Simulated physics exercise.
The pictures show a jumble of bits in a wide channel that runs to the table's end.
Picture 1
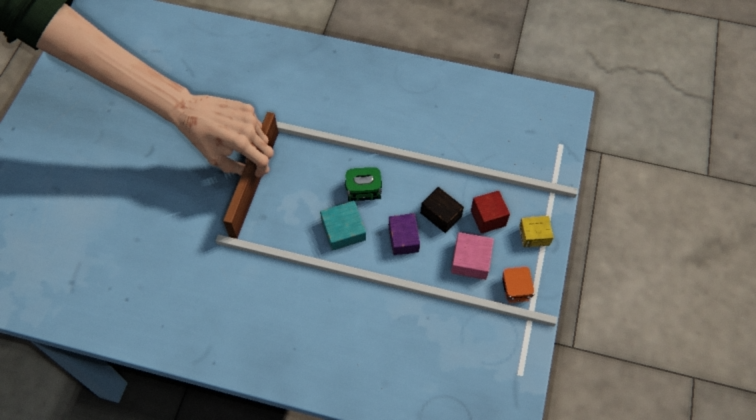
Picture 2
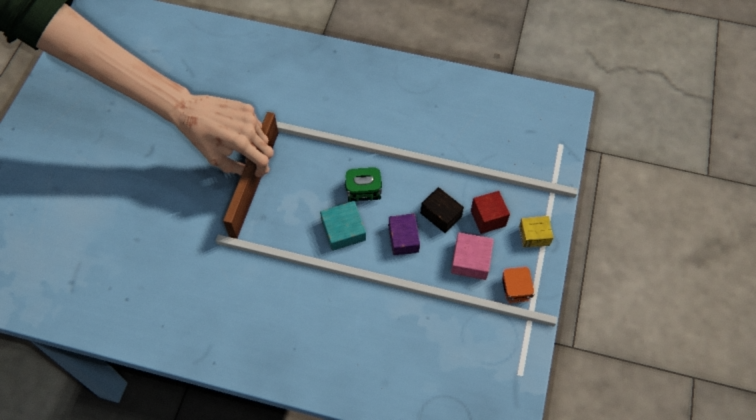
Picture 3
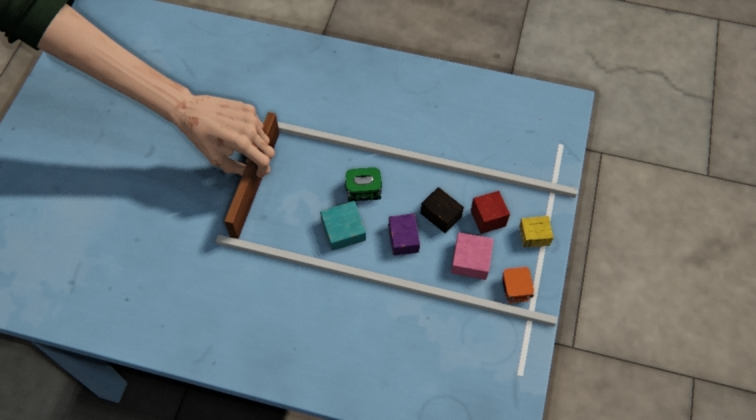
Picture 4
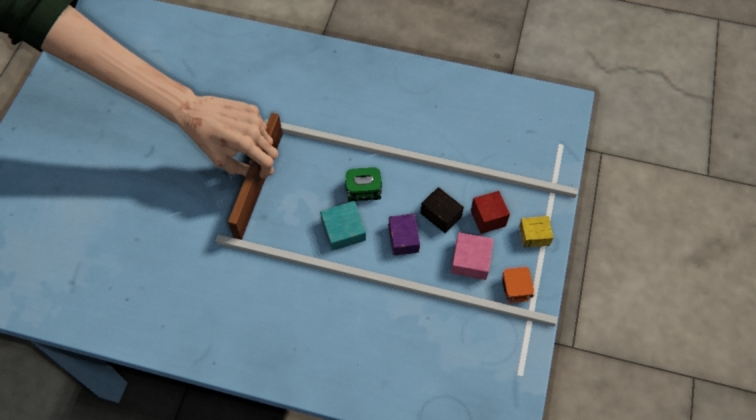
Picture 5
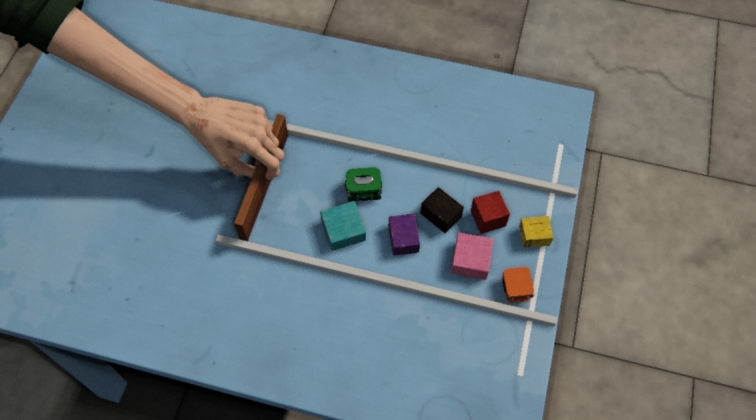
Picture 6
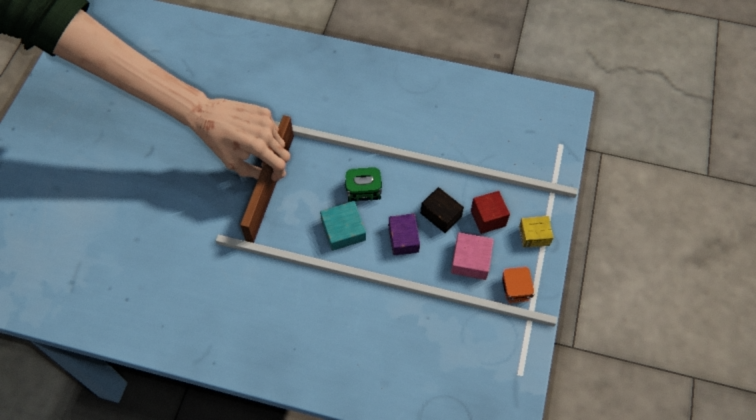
The footage shows a hand holding a brown board at the left of a channel on a blue table, then sliding it slightly rightward, while the scattered colourful blocks between the pale rails stay still.
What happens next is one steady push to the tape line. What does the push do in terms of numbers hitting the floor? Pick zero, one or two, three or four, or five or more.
It sends five or more to the floor.
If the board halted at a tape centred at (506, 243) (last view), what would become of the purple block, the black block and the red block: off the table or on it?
Observed: Purple block hangs on; black block hangs on; red block slides off.
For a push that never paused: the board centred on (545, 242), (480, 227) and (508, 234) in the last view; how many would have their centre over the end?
6; 2; 4.
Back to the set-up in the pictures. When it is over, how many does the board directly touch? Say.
That would be 2 of them.
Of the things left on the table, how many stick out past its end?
The total here is 2.
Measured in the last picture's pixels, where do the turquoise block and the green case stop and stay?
The turquoise block settles near (557, 288); as for the green case, near (565, 236).
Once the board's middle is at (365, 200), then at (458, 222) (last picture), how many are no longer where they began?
In order, the tallies are 3 and 8.
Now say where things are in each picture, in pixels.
Yellow box (536, 232); orange case (517, 285); red block (490, 212); board (252, 174); tape (542, 251), in the first frame.
Orange case (517, 285); black block (442, 210), in the second frame.
Red block (490, 212); board (254, 175), in the third frame.
Yellow box (536, 232); purple block (404, 235), in the fourth frame.
Orange case (517, 285); pink block (472, 256), in the fifth frame.
Yellow box (536, 232); orange case (517, 285); red block (490, 212); board (269, 178); tape (542, 251), in the sixth frame.
A little later, none off yet; yellow box at rest near (536, 232); orange case at rest near (517, 285); red block at rest near (490, 212).
When it is over, the number that fall off is five or more; down, purple block, black block, pink block, red block, orange case and yellow box.
